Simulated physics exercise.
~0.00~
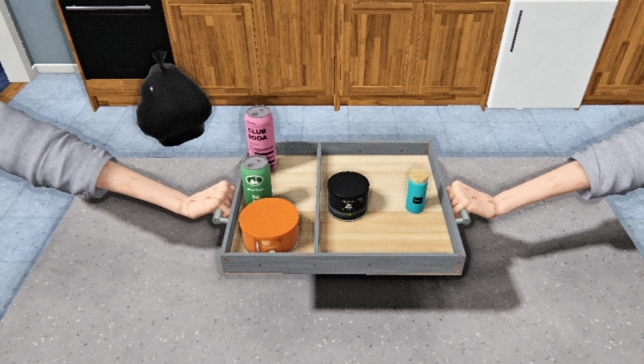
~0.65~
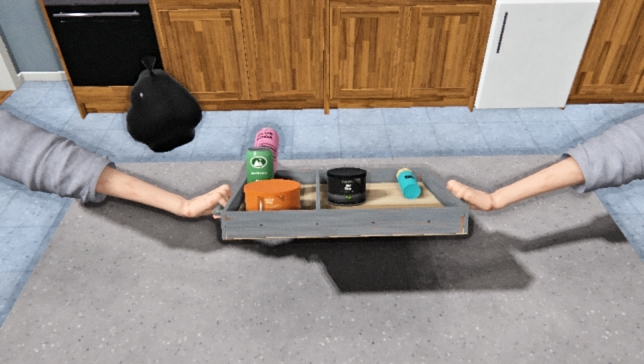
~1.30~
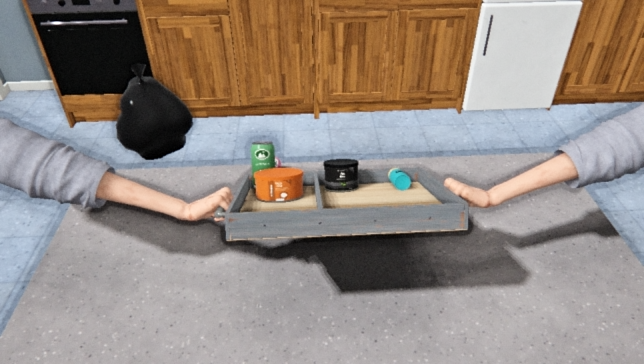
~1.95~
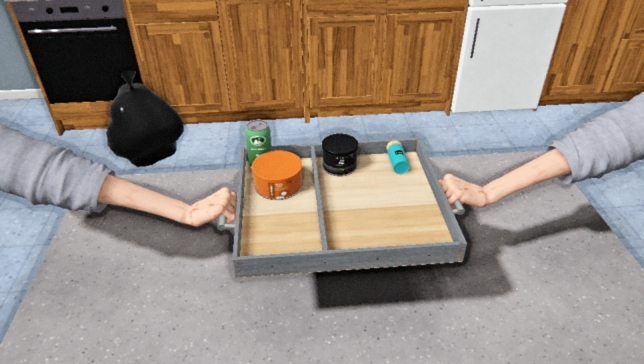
Two hands in grey sleeves hold a grey-rimmed wooden tray above a speckled grey table in a kitchen, seen from the front and slightly above, with wooden cabinets and a black bag behind. An orange tub and green can sit left of the cross bar, a pink can stands at the far left corner, and a black tub and turquoise shaker sit to the right. The far edge dips, the shaker topples, and the pink can tips off the tray. The remaining things shift toward the far rim. Finally the tray swings back, the shaker still lying on its side.
